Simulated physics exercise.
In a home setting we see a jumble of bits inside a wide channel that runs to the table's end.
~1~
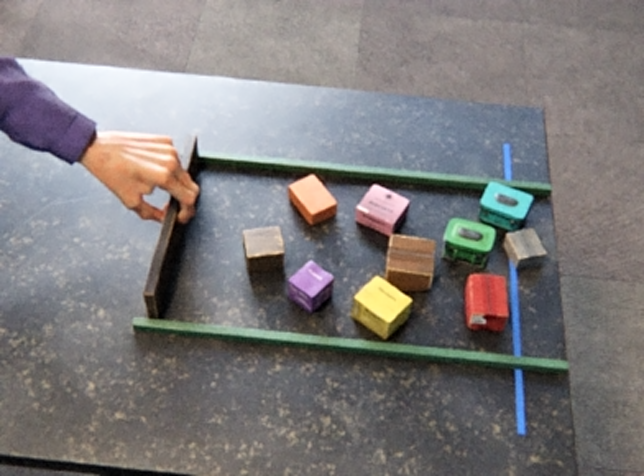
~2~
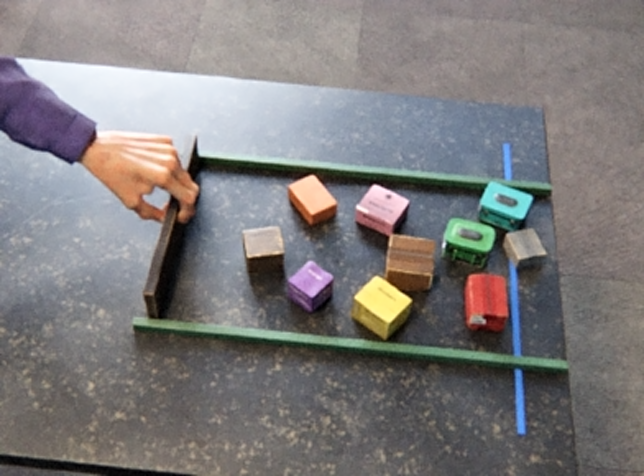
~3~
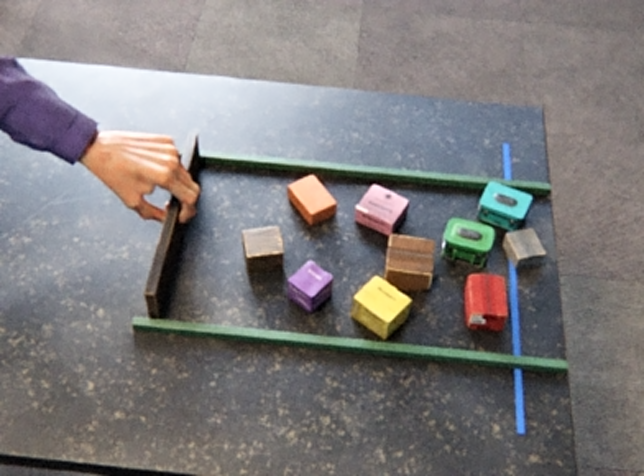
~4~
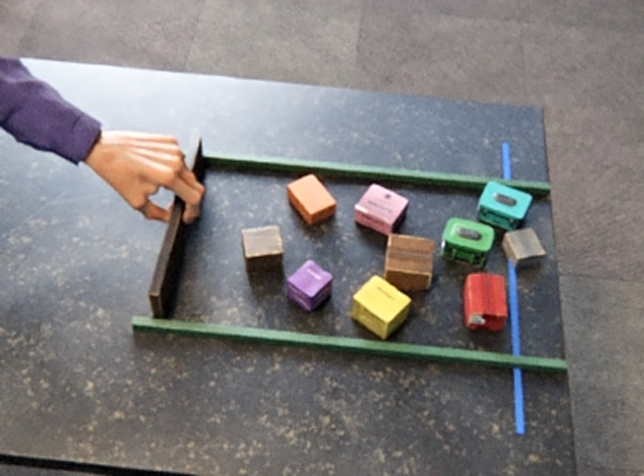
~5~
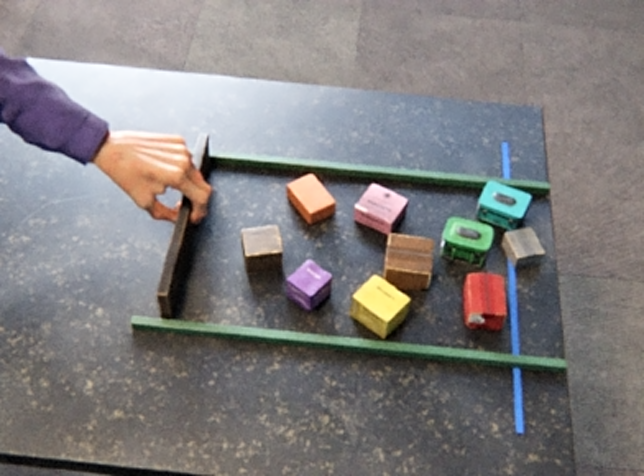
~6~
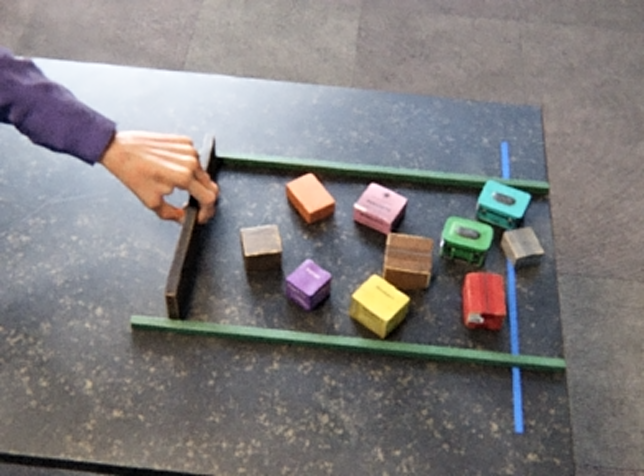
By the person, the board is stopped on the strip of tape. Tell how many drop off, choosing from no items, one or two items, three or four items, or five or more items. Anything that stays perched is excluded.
The number of pieces cleared off the edge is going to be five or above.
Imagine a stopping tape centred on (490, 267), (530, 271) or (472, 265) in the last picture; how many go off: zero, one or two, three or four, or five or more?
One after another: Either three or four; at least five; three or four.
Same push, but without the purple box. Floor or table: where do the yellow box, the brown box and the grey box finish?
In that case the yellow box stays where it is, the brown box goes off the edge, the grey box goes off the edge.
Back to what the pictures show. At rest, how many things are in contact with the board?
Number: 3.
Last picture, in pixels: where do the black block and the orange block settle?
In the last picture, roughly (532, 279) and (525, 226).
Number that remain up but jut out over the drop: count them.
0, I think.
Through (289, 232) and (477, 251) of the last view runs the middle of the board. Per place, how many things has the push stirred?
So far 3, and 10 at the second.
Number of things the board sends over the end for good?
7.
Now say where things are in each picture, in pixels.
The first frame shows grey box (524, 249); turquoise case (504, 208); red box (486, 303); board (174, 223); tape (513, 270).
The second frame shows turquoise case (504, 208); purple box (311, 287).
The third frame shows red box (486, 303); yellow box (381, 308).
The fourth frame shows grey box (523, 249); board (179, 222).
The fifth frame shows turquoise case (502, 207); green case (466, 242).
The sixth frame shows grey box (522, 248); turquoise case (502, 207); red box (484, 301); board (193, 223); tape (511, 269).
Early on, none off yet; grey box at rest near (522, 248); turquoise case at rest near (502, 207); red box at rest near (484, 301).
A while later, none off yet; grey box travelled about its own width near (547, 252); turquoise case travelled about its own width near (548, 207); red box travelled about its own width near (557, 314).
Finally, the number that fall off is five or more; lost, pink box, yellow box, brown box, green case, red box, turquoise case and grey box.
